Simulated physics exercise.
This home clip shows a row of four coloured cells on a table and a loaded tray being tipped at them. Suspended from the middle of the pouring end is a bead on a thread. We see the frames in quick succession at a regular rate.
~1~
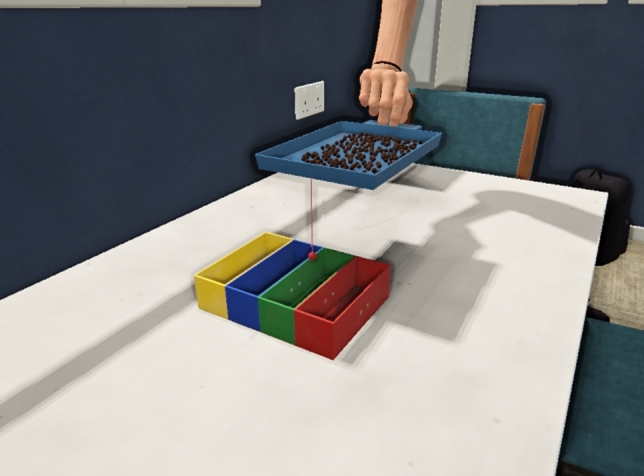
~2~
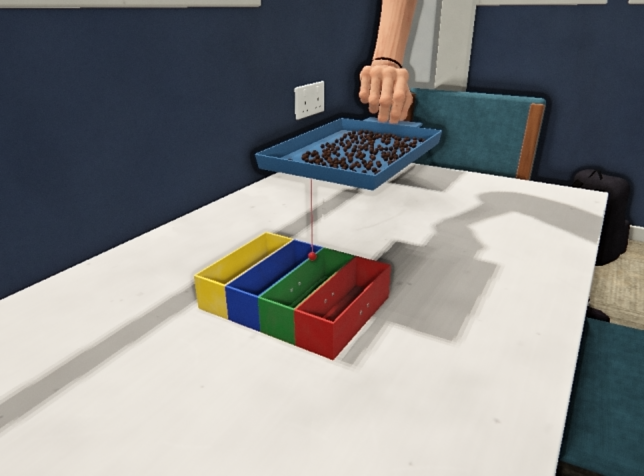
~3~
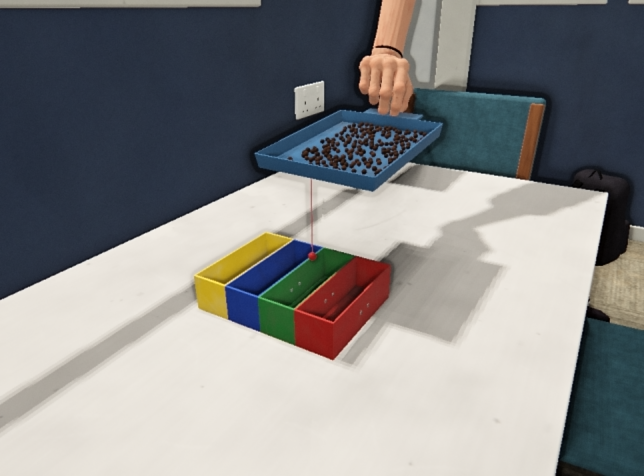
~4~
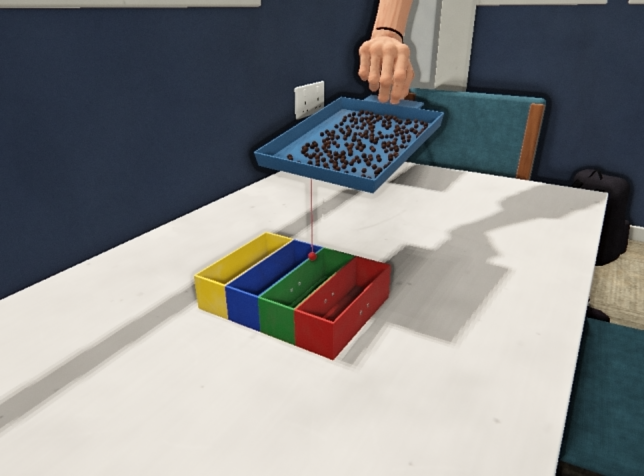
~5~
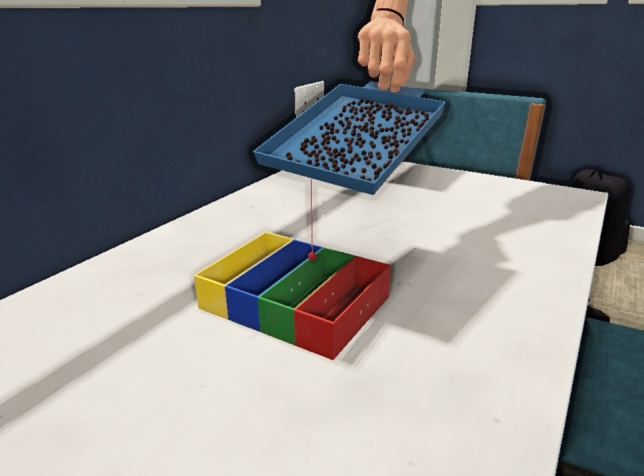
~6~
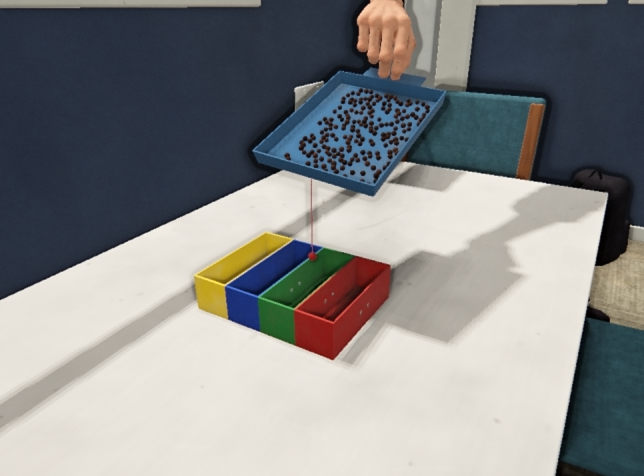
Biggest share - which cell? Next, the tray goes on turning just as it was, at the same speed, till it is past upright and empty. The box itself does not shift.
Red.
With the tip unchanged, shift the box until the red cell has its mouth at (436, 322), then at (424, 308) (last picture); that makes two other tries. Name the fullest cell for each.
For the first position it is the blue cell, and for the second it is the blue cell.
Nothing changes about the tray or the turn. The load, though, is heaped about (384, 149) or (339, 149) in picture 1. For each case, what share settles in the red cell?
It's 70 percent the first time and 60 percent the second.
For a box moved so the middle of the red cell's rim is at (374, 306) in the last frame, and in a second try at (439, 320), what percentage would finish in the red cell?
That makes 30 per cent, followed by 0 per cent.
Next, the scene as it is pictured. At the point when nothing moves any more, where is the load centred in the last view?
About pixel (336, 331).
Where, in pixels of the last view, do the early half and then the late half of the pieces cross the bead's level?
Earlier portion about (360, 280); later portion about (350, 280).
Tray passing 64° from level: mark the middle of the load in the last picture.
Close to (351, 178).
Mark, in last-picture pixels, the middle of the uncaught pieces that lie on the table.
Somewhere near (381, 371), I think.
Soon after the last picture, tray tipped steeply; most on the tray; a stray few in the red cell; a stray few in the green cell; a small part falling or outside the box.
A little later, tray tipped past a quarter turn; about half on the tray; about a quarter in the red cell; a stray few in the green cell; about a third falling or outside the box.
Later still, tray tipped past a quarter turn; about two thirds in the red cell; a small part in the green cell; a stray few in the blue cell; about a quarter falling or outside the box.
By the end, tray tipped past a quarter turn; about two thirds in the red cell; a small part in the green cell; a stray few in the blue cell; none in the yellow cell; about a quarter outside the box.
